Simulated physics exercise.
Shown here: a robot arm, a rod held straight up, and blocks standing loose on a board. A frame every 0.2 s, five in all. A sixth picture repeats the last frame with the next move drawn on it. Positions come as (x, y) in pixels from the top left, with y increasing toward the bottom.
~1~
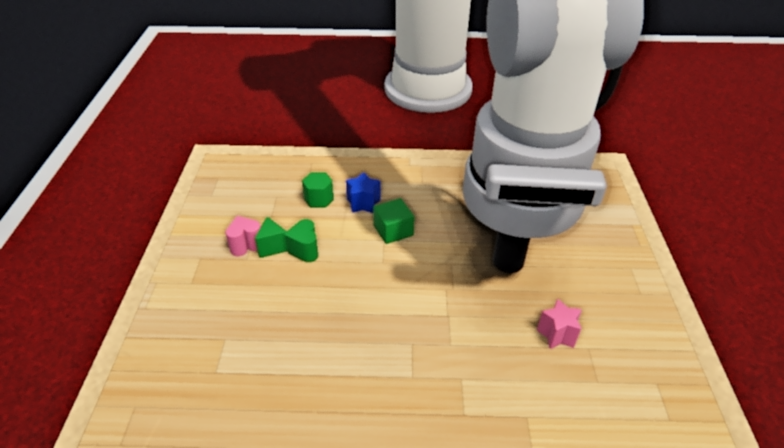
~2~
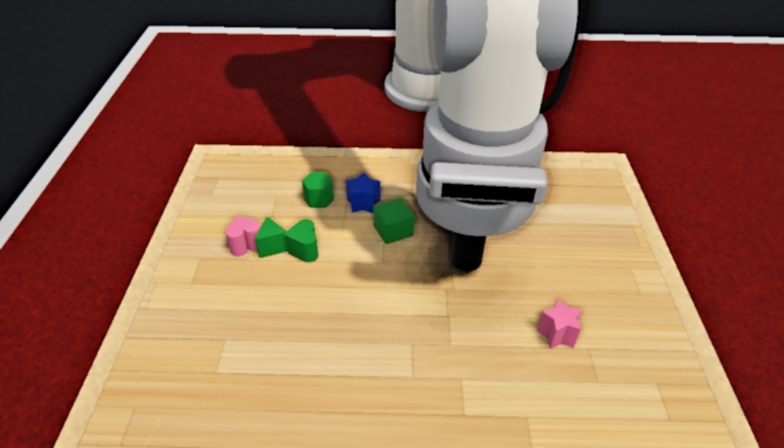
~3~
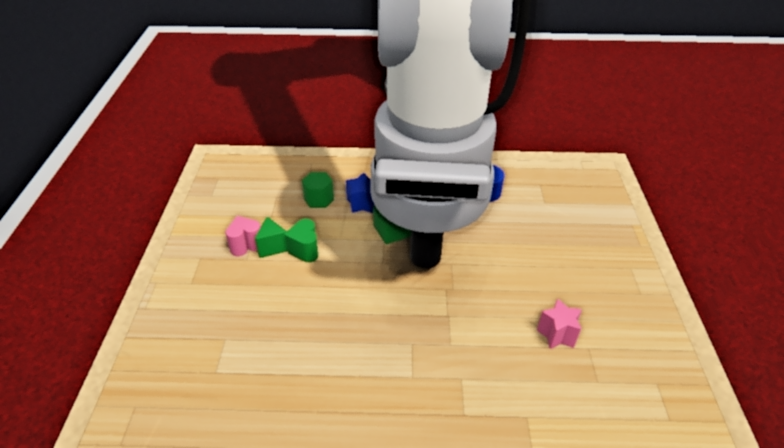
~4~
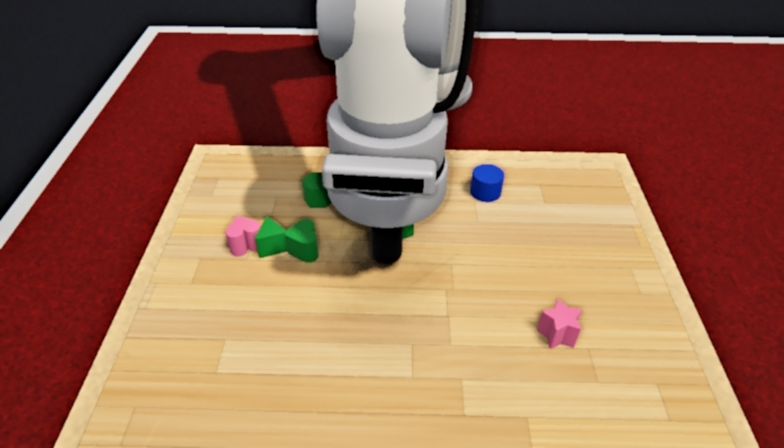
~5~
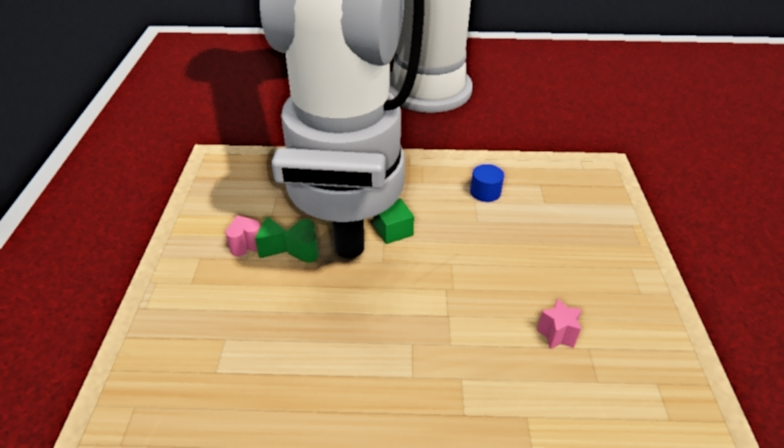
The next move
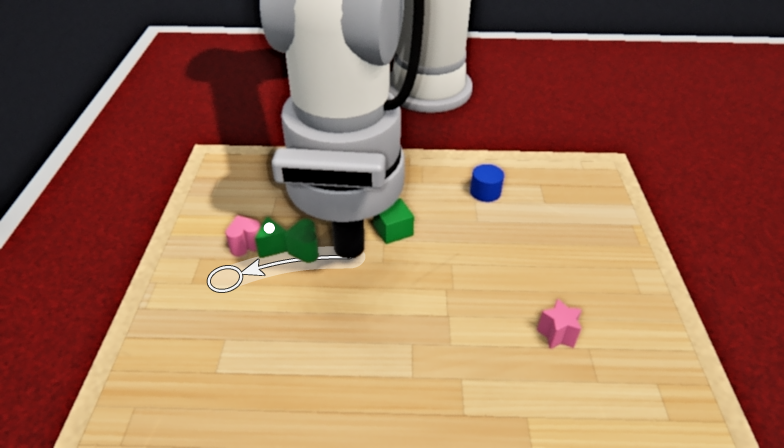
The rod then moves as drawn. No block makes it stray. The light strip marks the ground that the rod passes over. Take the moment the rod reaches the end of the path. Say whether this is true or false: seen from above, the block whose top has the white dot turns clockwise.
That claim is false.
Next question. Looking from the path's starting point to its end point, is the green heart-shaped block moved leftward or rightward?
It moves off to the right.
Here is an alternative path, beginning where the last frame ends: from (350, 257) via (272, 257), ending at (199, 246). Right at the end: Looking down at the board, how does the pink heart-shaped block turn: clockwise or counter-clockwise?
From the top, the block rotates clockwise.
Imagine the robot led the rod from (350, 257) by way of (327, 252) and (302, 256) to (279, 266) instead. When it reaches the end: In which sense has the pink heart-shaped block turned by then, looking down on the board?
In a top view, it turns counterclockwise.
Drawn move, from (350, 257) over (288, 261) to (225, 279); the dot is on the green triangular piece.
What follows on the original path. One third of the way, rod (307, 249); pink heart-shaped block (236, 225), turned 15° anticlockwise; green triangular piece (263, 217), turned 35° anticlockwise; green heart-shaped block (285, 227), turned 40° clockwise.
Two thirds of the way, rod (264, 257); pink heart-shaped block (236, 225), turned 15° anticlockwise; green triangular piece (258, 211), turned 45° anticlockwise; green heart-shaped block (272, 225), turned 95° clockwise.
At the end, rod (222, 270); pink heart-shaped block (236, 225), turned 15° anticlockwise; green triangular piece (258, 211), turned 45° anticlockwise; green heart-shaped block (272, 225), turned 95° clockwise; green square still.
